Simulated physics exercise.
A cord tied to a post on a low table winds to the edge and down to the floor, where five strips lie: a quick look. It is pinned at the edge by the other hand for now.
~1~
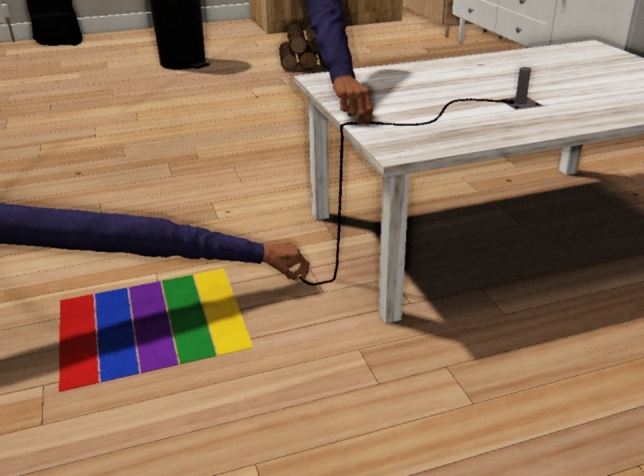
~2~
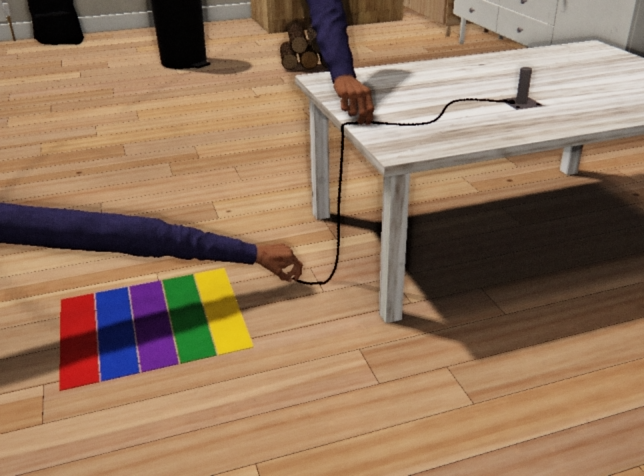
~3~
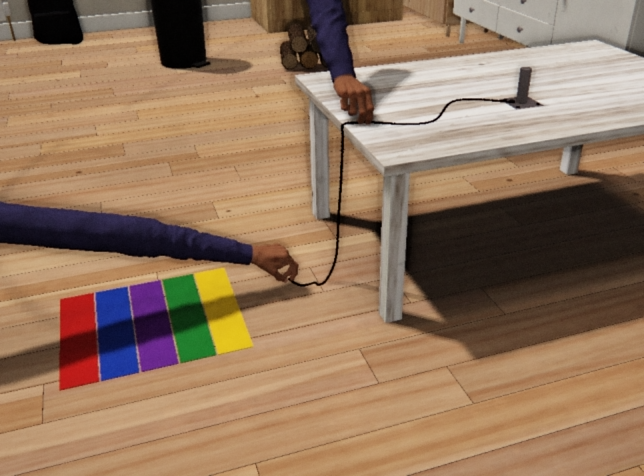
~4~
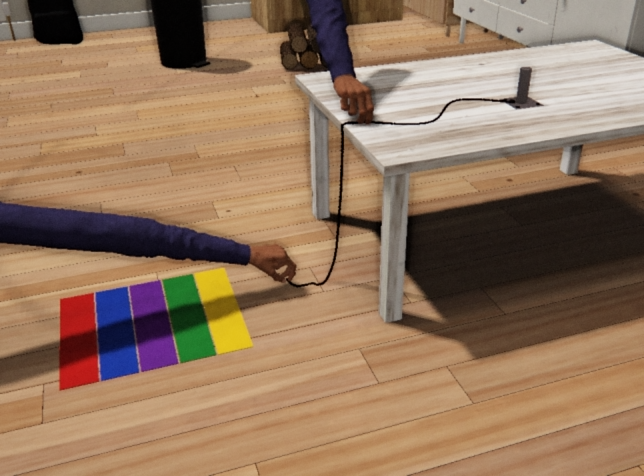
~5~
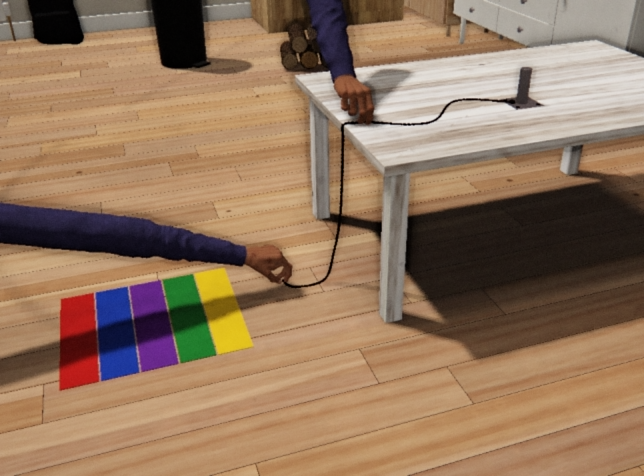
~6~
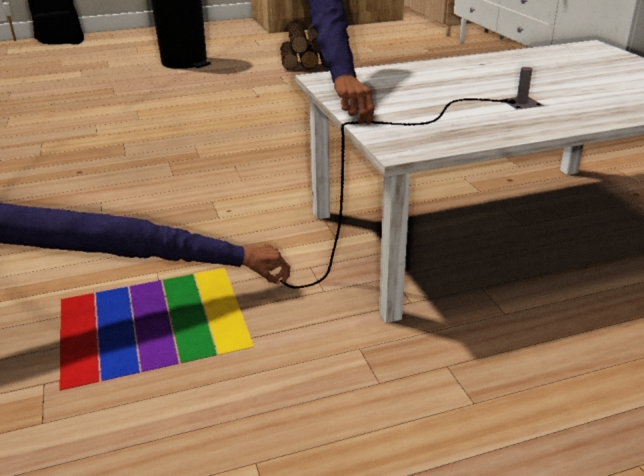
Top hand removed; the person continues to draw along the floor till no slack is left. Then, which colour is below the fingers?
The purple one is below them.
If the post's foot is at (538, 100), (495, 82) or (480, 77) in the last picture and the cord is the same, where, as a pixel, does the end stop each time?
Estimated pixels per try: (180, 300); (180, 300); (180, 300).
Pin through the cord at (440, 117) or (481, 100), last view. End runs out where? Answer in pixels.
(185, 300), then (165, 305).
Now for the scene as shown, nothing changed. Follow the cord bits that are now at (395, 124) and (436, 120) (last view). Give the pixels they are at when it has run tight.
Around (363, 123); the other one around (406, 118).
Early on, end near (219, 293); over yellow.
Midway, end near (179, 301); over green.
At the end of the slack, end near (154, 306); over purple. It gets as far as the purple strip.
